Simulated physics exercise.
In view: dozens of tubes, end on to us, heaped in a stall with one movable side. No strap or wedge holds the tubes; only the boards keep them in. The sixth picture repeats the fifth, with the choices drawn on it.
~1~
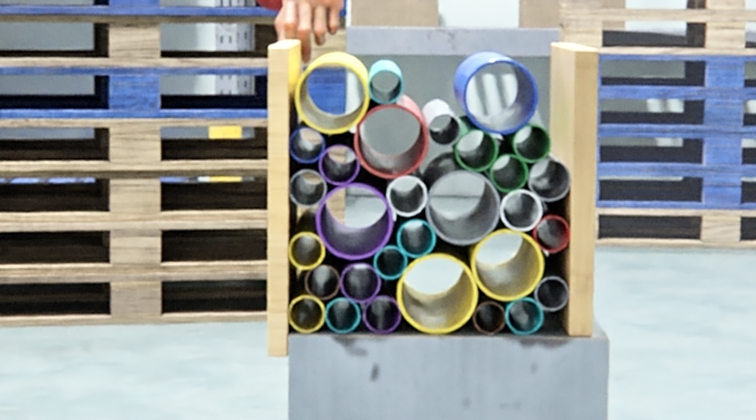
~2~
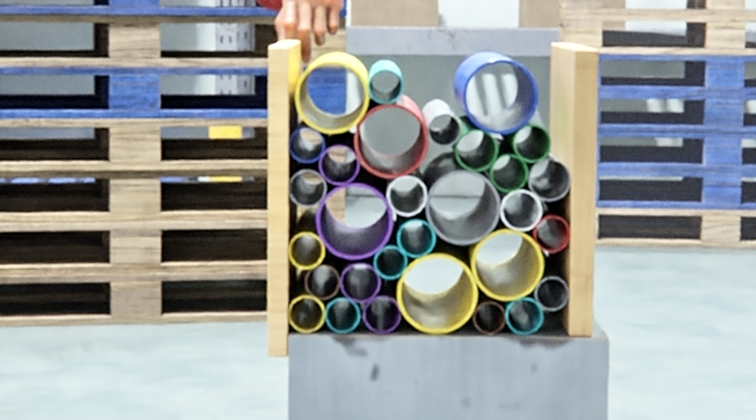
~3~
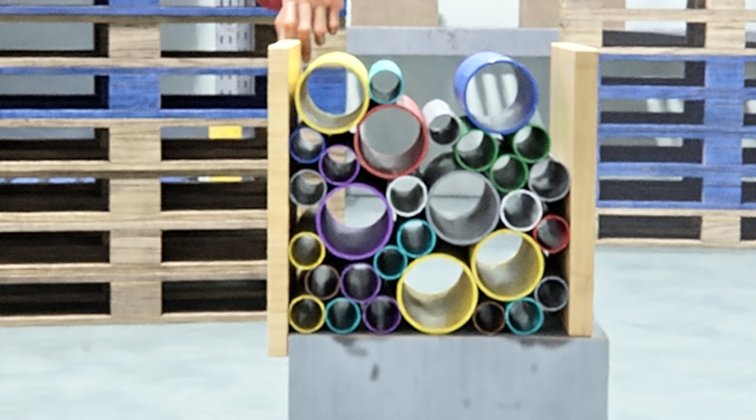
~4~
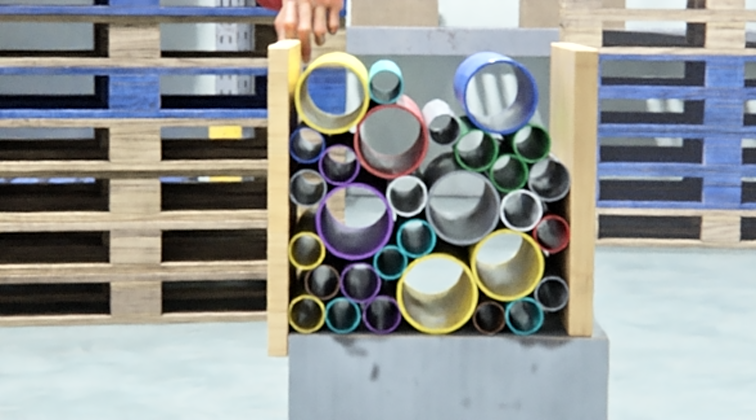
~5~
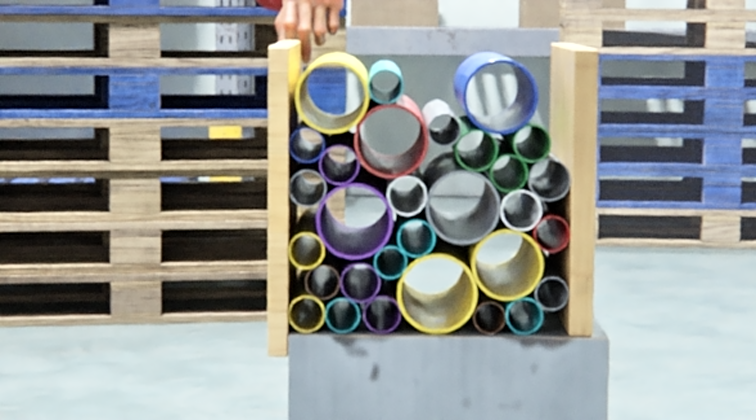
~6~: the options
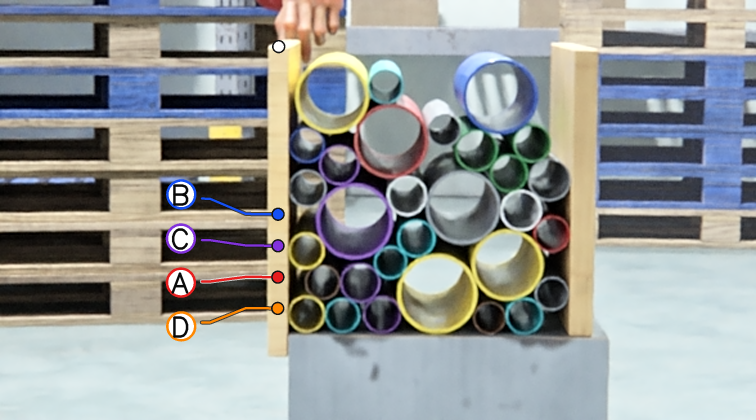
At first, colourful tubes of different sizes sit heaped between two upright wooden boards on a grey block, with a hand at the top of the left board and pallets stacked behind. The hand stays there, and the boards and tubes show no visible movement through to the end.
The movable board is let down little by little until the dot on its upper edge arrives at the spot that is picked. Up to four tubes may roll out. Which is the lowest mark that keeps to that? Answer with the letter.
Mark B is as low as it can go.
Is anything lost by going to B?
Yes.
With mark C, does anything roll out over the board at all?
Yes, at C.
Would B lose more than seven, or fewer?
At B, fewer than seven.
On the marked copy, A at (278, 277); B at (278, 214); C at (278, 246); D at (278, 308); the white dot at (279, 46).
With B. Early on, top of the board (289, 121).
Further on, top of the board (289, 206).
At the end, top of the board (289, 213), three out over the board.
As for the rest, A more than four out over the board; C five out over the board; D more than four out over the board.
